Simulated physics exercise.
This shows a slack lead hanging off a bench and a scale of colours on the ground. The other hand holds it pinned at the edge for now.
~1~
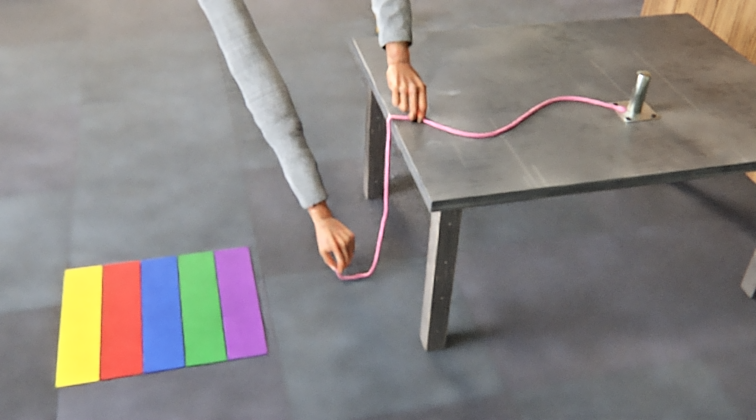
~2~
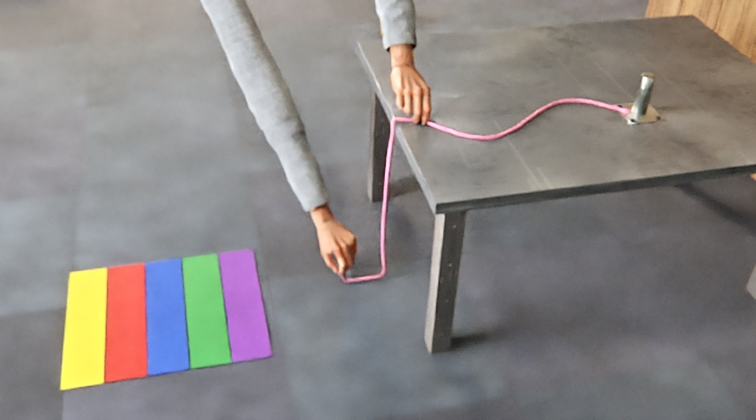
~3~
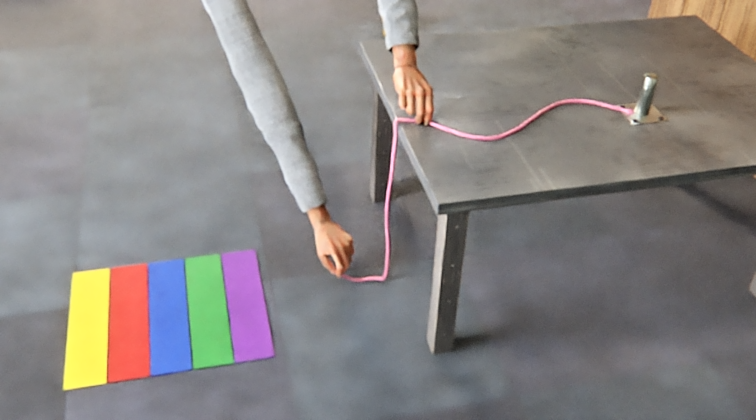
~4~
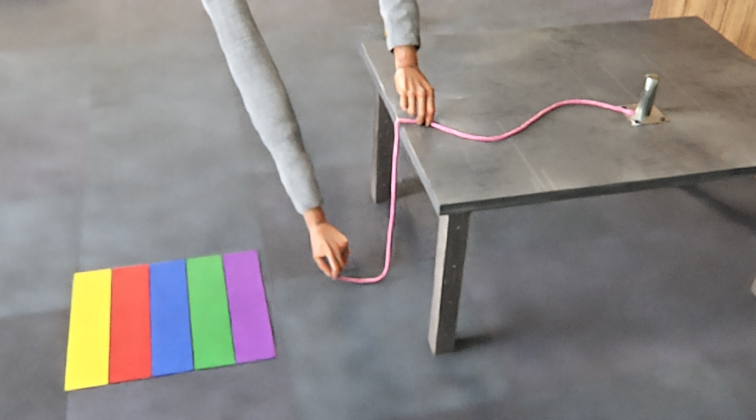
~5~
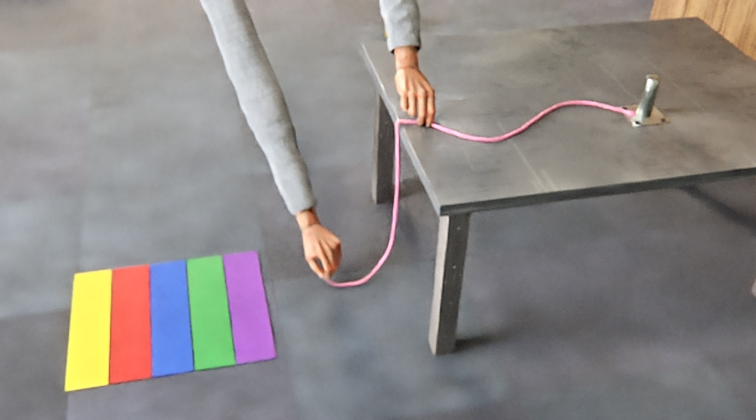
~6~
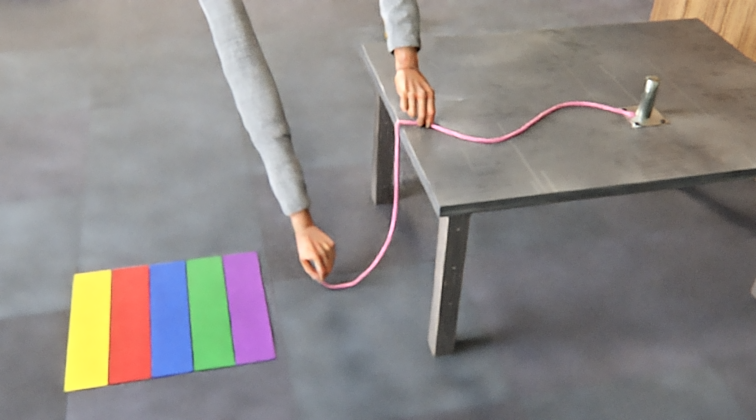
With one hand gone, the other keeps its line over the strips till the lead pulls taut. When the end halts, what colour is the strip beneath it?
Blue.
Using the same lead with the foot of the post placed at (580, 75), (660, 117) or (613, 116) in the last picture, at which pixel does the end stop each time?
You'd get roughly (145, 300), (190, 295) and (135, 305), one for each try.
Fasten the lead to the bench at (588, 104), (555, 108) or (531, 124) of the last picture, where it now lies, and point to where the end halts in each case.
Per try (px, approx.): (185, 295), (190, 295), (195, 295).
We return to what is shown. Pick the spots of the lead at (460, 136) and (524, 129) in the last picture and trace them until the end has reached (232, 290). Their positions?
One lands at (425, 127), the other at (496, 118).
Early on, end near (232, 290); over purple.
Midway, end near (194, 295); over green.
At the end of the slack, end near (172, 298); over blue. The blue one.
